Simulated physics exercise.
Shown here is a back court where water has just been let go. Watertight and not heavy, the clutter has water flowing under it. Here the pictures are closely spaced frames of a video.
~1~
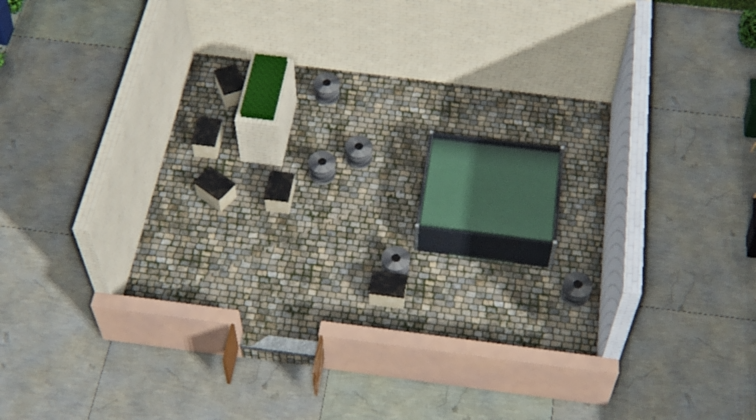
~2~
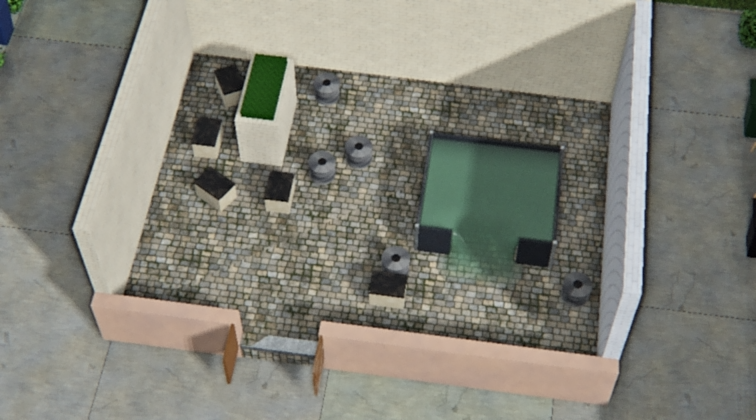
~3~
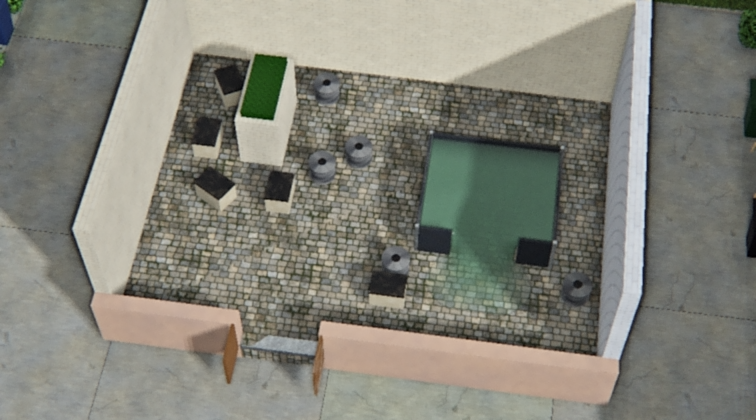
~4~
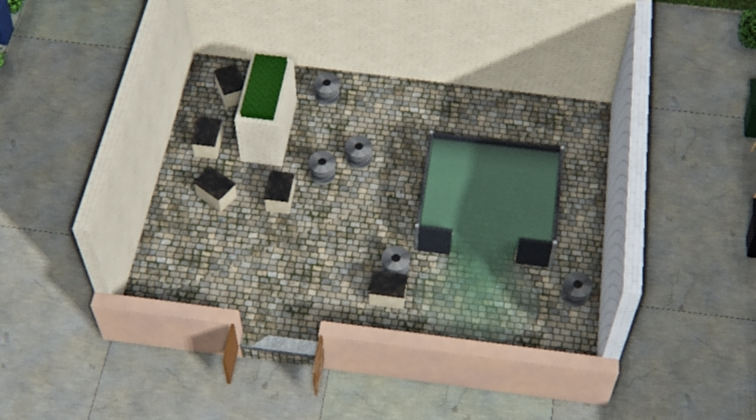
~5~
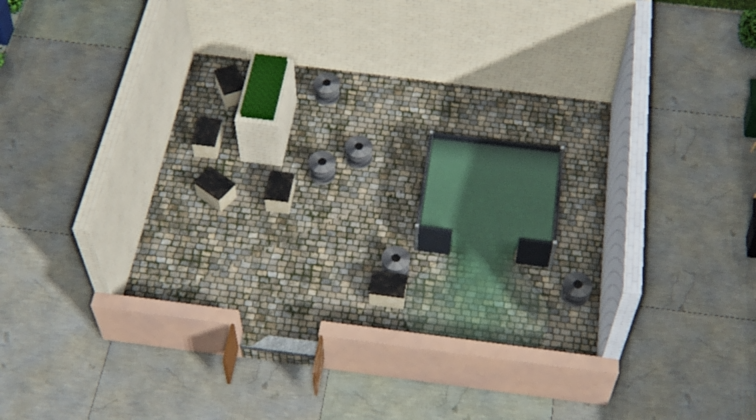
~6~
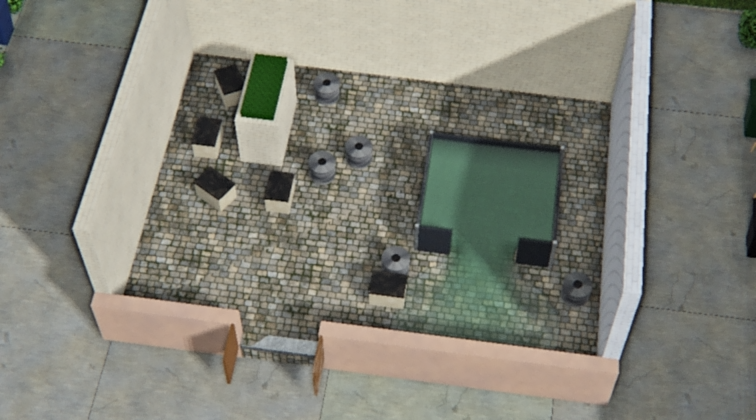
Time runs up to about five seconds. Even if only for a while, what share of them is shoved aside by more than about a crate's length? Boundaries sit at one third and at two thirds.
Counting the far movers, it's low - under a third.
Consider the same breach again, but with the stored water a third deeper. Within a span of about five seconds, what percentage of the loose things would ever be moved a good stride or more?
Share: Close to 30 %.
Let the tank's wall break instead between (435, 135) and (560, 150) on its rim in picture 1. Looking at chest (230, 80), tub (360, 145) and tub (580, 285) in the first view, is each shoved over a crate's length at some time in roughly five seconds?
Object by object: Displaced that much, less than that, displaced that much.
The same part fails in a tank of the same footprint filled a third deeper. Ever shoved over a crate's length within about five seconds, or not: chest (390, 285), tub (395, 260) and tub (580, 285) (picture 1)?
In the order asked: Over that distance, below that distance and over that distance.
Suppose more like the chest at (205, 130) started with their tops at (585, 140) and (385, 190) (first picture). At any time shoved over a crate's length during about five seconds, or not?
Going one by one, I'd say gets shoved clear for the first and not displaced that far for the second.
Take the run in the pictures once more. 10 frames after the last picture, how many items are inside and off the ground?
I make it 0 of them.
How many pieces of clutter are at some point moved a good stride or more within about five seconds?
2 in total.
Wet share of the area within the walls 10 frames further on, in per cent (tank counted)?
I reckon around 35 per cent.
A moment on, 0 of 10 are well off their spots; 0 afloat.
Next, 0 of 10 are well off their spots; 0 afloat.
Later, 1 of 10 are well off their spots; 0 afloat.
In the end, 2 of 10 are well off their spots, and 2 have been at some point; 1 afloat.
